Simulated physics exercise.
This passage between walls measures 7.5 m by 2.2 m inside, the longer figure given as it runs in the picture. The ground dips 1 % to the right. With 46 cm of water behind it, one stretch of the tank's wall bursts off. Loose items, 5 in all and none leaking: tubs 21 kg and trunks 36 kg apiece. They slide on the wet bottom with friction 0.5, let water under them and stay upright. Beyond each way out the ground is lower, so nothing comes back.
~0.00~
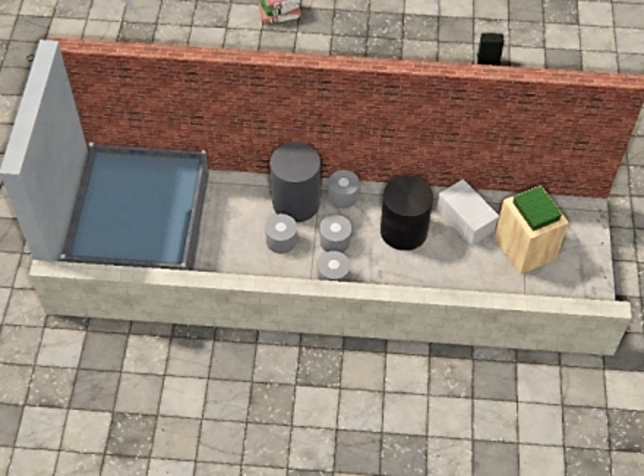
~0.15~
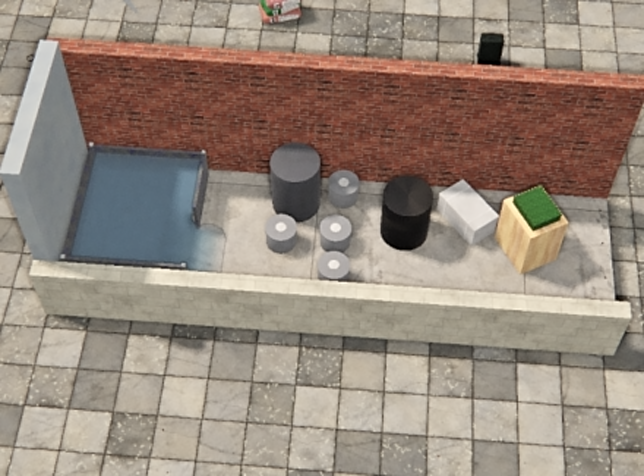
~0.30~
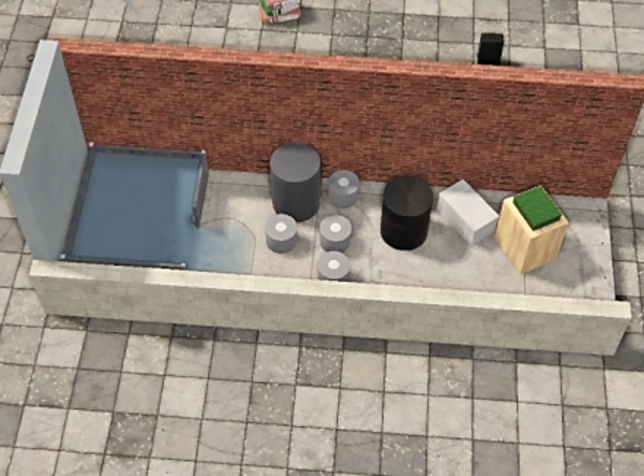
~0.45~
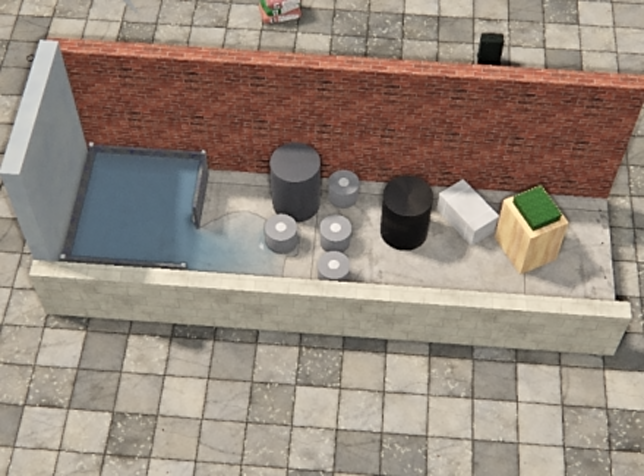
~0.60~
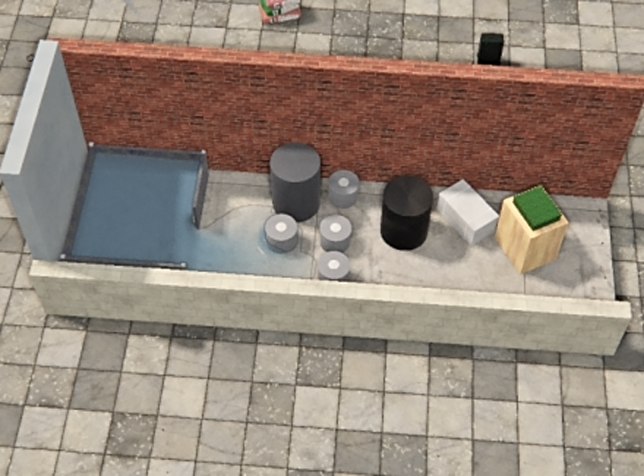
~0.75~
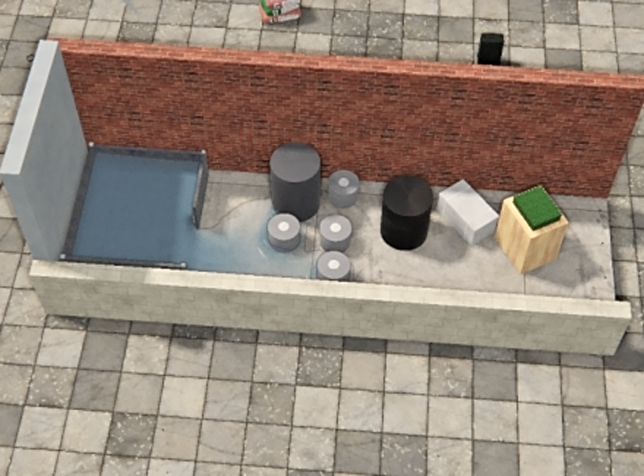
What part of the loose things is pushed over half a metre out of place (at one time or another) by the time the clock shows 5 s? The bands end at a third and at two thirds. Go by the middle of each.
That comes to between one and two thirds.
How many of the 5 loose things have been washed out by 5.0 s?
I count 1.
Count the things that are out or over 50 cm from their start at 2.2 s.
2 of them.
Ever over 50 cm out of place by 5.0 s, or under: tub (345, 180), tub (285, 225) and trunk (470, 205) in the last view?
In that order: Short of it, past it, short of it.
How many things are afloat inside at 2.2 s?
0 of them.
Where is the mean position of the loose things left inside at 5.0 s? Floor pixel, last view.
Around (378, 216).
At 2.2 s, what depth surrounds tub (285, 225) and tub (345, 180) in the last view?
Roughly 10 and 2 cm.
After 1.1 s 0 of 5 are over 50 cm from their spots; 0 afloat.
After 2.2 s 2 of 5 are over 50 cm from their spots; 0 afloat.
After 3.5 s 3 of 5 are over 50 cm from their spots; 0 afloat.
After 5.0 s 3 of 5 are over 50 cm from their spots, and 3 have been at some point; 0 afloat.
